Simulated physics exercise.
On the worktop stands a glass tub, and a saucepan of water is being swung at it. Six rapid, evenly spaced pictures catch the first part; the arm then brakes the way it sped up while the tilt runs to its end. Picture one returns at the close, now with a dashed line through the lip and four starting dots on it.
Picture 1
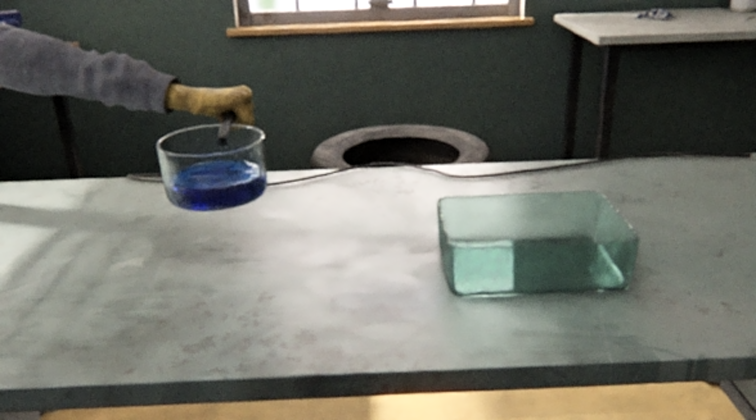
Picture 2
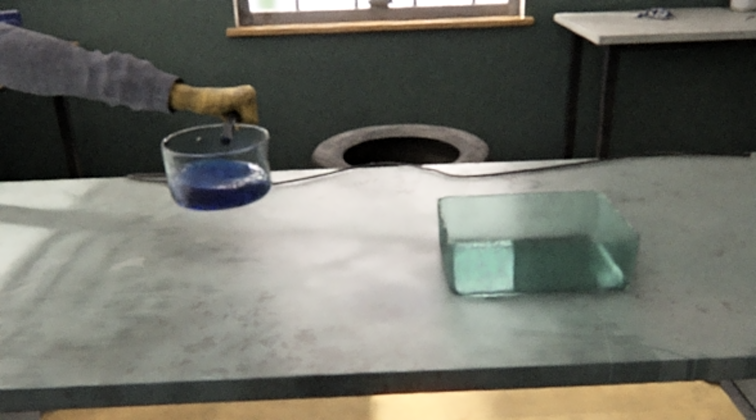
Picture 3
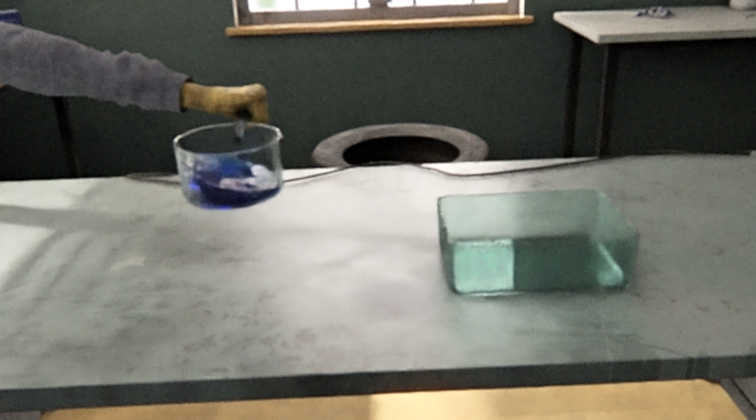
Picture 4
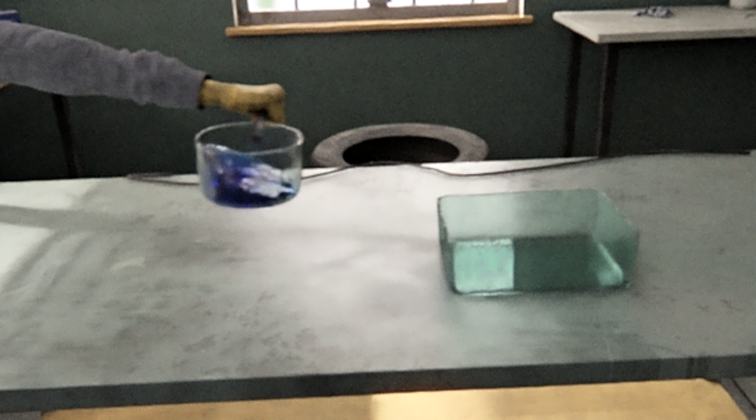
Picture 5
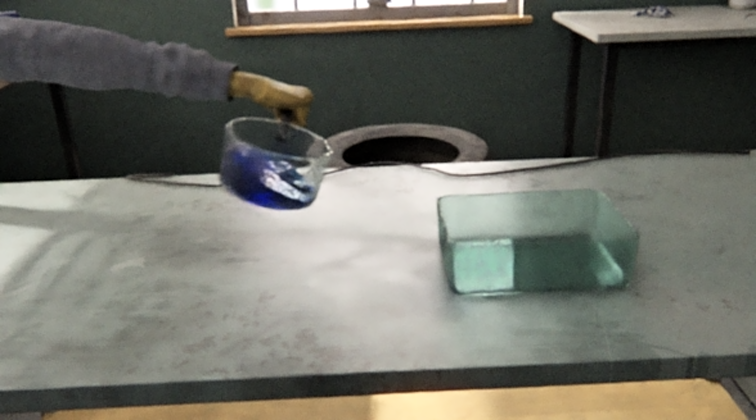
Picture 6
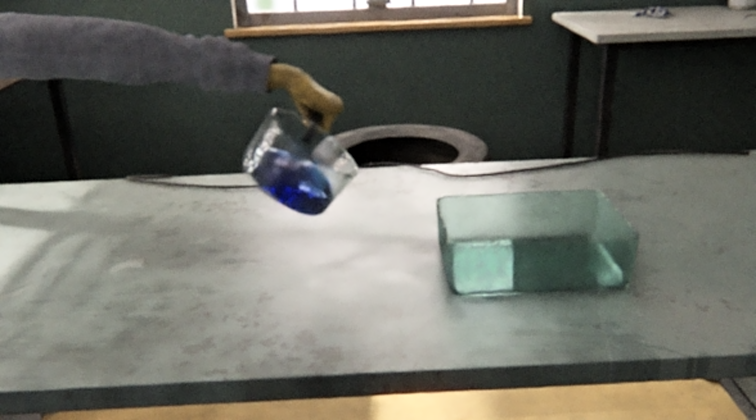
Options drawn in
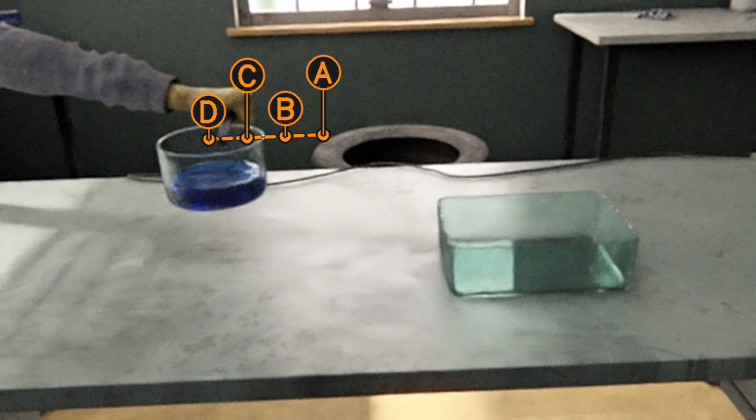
The clip opens with a gloved hand holding a clear pan of blue water upright above a grey worktop, left of a greenish glass tub. The arm moves the pan rightward as the water sloshes inside, then tilts it steeply toward the tub, which stays still, with the water still inside the pan.
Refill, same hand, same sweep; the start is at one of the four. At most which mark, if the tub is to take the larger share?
I would pick spot B.
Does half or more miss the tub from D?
Yes, that goes wrong.
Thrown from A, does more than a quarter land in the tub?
Yes, it does.
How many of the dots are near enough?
Two of the four.
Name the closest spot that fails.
That would be C.
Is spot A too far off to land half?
No, not at all.
On the marked copy, A at (323, 134); B at (285, 136); C at (247, 137); D at (208, 139).
With A, about 77 % lands in the tub, 5 % falls short and 18 % goes beside or beyond.
With B, about 71 % lands in the tub, 18 % falls short and 10 % goes beside or beyond.
With C, about 28 % lands in the tub, 65 % falls short and 7 % goes beside or beyond.
With D, about 5 % lands in the tub, 90 % falls short and 5 % goes beside or beyond.
